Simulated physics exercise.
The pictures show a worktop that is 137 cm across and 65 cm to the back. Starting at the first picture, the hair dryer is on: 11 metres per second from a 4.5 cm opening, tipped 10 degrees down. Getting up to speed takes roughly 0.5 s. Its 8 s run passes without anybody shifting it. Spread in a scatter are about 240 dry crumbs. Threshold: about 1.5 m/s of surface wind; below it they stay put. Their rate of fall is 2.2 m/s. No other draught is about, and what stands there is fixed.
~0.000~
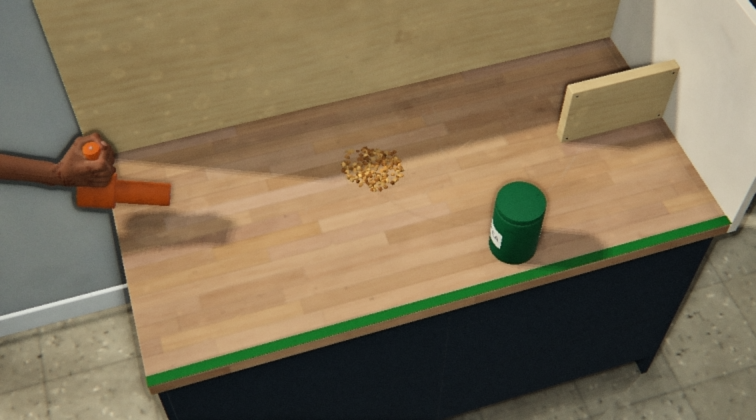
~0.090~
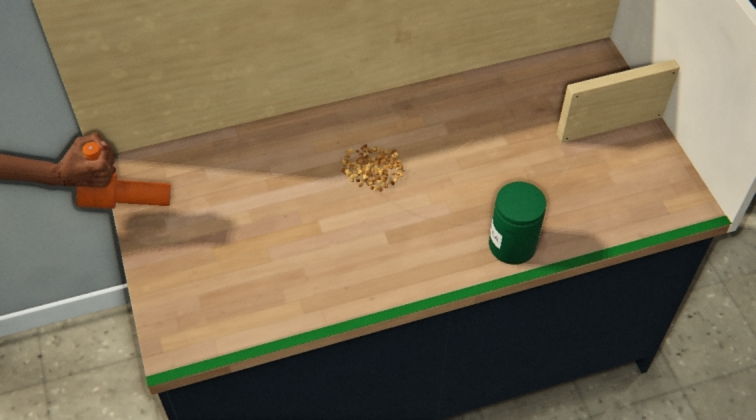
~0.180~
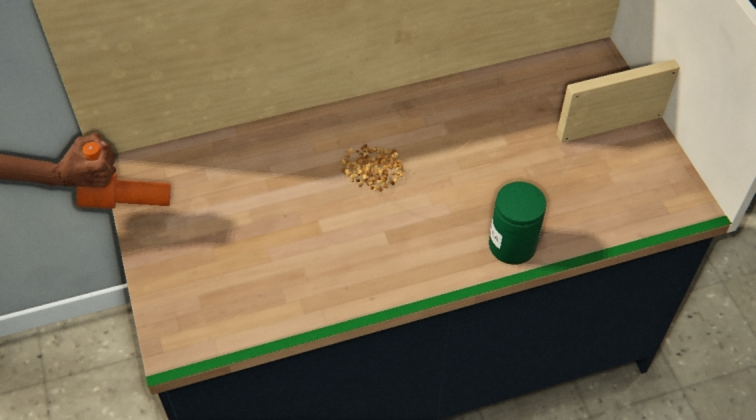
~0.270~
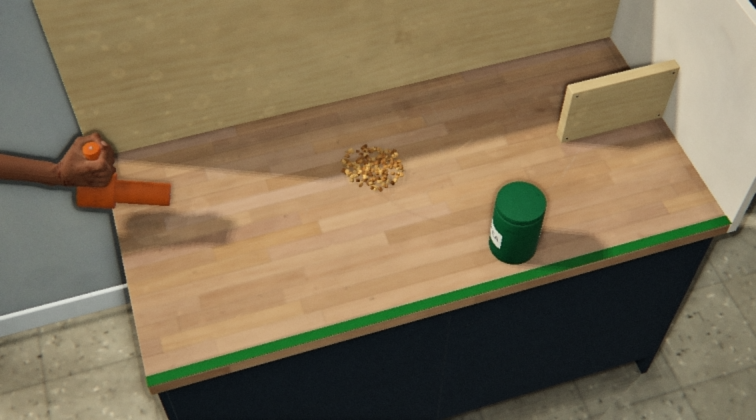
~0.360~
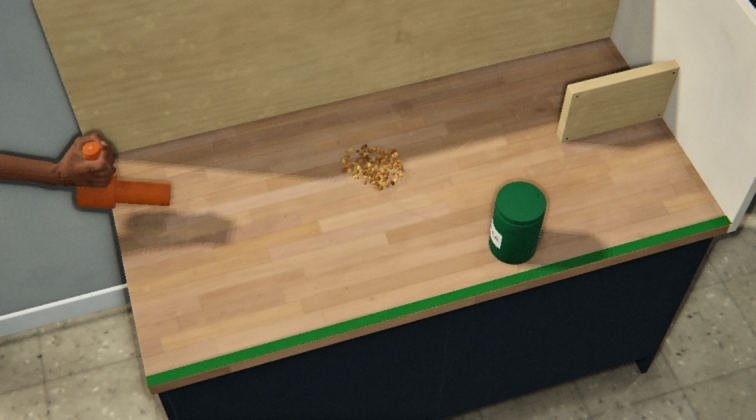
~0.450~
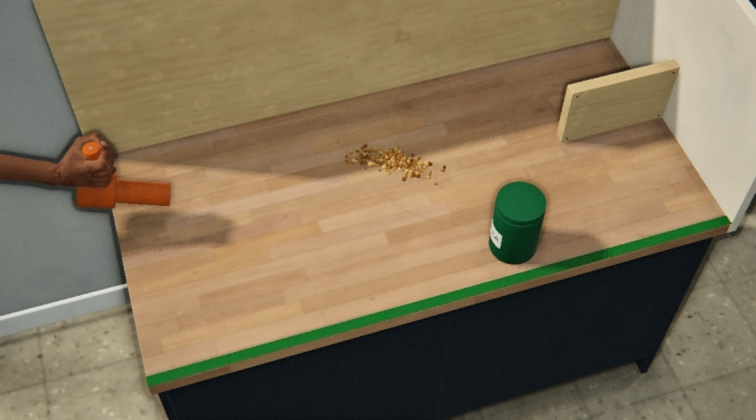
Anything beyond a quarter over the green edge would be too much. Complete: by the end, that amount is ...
Not reached.
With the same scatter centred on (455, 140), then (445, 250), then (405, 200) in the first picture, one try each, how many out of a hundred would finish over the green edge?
0, 100 and 30 in a hundred, respectively.
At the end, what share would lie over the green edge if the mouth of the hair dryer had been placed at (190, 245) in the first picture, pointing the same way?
Then around 0 percent.
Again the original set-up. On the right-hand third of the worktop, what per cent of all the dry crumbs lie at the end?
I'd estimate around 90 per cent.
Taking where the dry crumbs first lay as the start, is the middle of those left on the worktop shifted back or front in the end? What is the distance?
Toward the rear, roughly 5 cm.
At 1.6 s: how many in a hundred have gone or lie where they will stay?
Roughly 20 % of them.
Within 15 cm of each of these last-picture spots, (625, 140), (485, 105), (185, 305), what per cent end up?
I would say some 40 %, 15 % and 0 % respectively.
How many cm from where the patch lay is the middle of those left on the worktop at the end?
About 65 centimetres.
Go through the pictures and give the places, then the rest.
The middle of the dry crumbs is near (372, 166), none has stirred yet and the mouth of the hair dryer is at (170, 195), in the first frame.
The middle of the dry crumbs is near (372, 164), none has stirred yet and the green edge is centred on (456, 301), in the second frame.
The middle of the dry crumbs is near (372, 164), none has stirred yet, the top of a jar is at (521, 201) and the top of a board is at (624, 76), in the third frame.
The middle of the dry crumbs is near (372, 164) and none has stirred yet, in the fourth frame.
The middle of the dry crumbs is near (376, 167) and about 1 % have left their places, in the fifth frame.
The middle of the dry crumbs is near (391, 160), the farthest in sight from the hair dryer is at (444, 168) and about 60 % have left their places, in the sixth frame.
After 1.6 s, 0 % are over the green edge; the middle of those still in play is near (603, 103); 20 % have settled or left.
After 2.6 s, 0 % are over the green edge; the middle of those still in play is near (609, 98); 24 % have settled or left.
After 4.4 s, 0 % are over the green edge; the middle of those still in play is near (607, 96); 31 % have settled or left.
After 8.0 s, at the end, 0 % are over the green edge; the middle of those still in play is near (614, 97).
